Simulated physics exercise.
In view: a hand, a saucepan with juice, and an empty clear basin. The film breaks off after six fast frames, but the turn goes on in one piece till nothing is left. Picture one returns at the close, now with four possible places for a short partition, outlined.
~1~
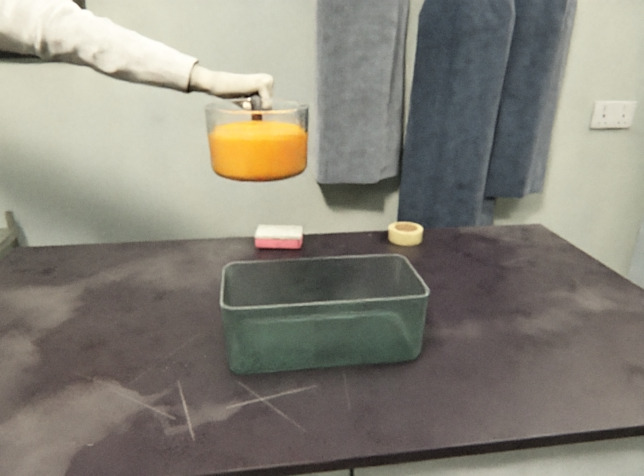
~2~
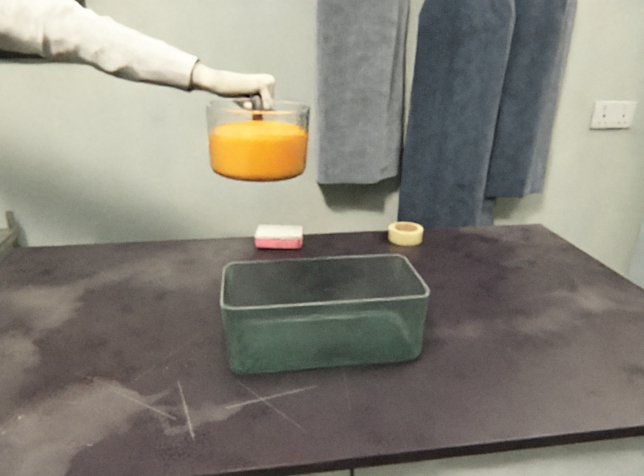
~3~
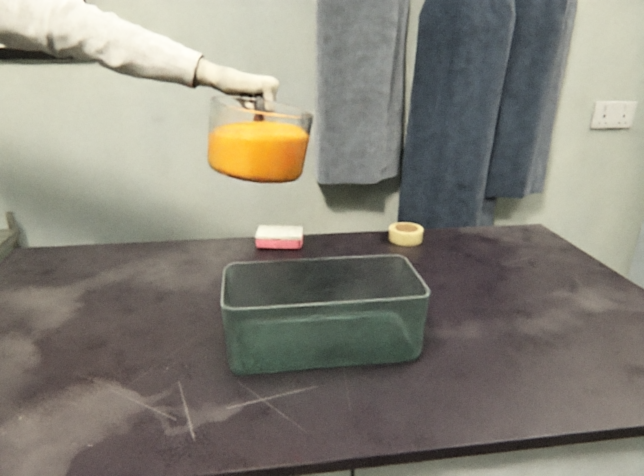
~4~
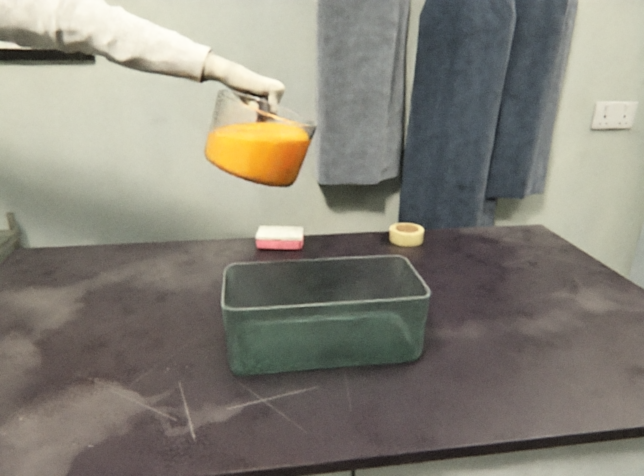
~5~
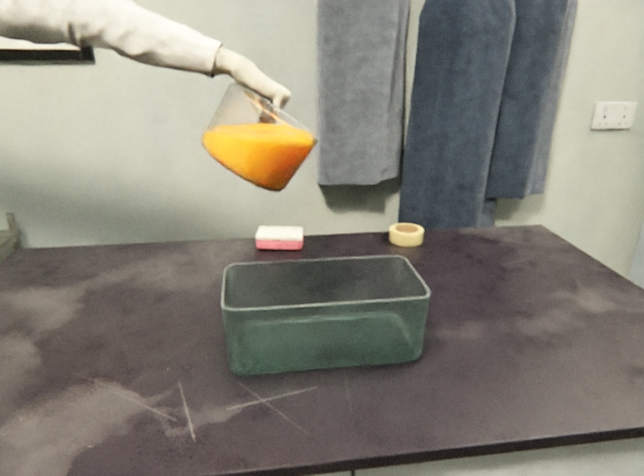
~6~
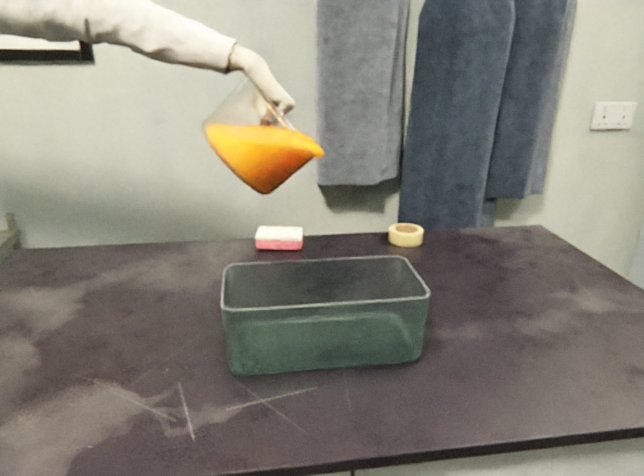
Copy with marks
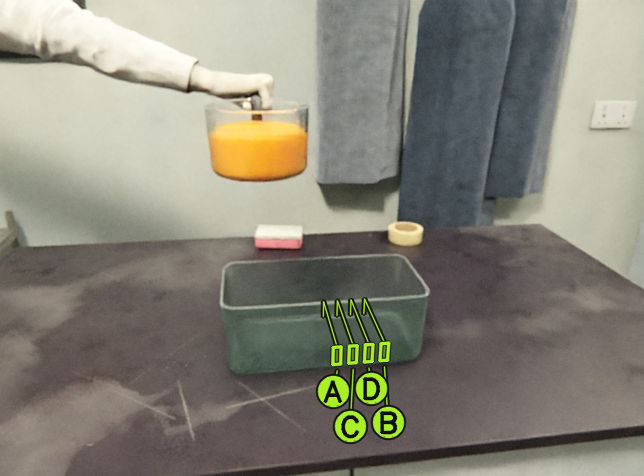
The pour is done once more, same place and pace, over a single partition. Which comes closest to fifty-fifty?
Best: C.
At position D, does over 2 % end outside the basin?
Yes.
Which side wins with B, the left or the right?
The left side.
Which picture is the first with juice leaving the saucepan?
Picture 6.
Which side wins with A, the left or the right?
The right side.
In lime, A at (337, 370); B at (384, 366); C at (353, 369); D at (368, 367).
Choosing A, about 29 % ends left of the wall and 67 % right of it; 4 % is lost outside.
Choosing B, about 80 % ends left of the wall and 10 % right of it; 10 % is lost outside.
Choosing C, about 50 % ends left of the wall and 46 % right of it; 5 % is lost outside.
Choosing D, about 67 % ends left of the wall and 26 % right of it; 7 % is lost outside.
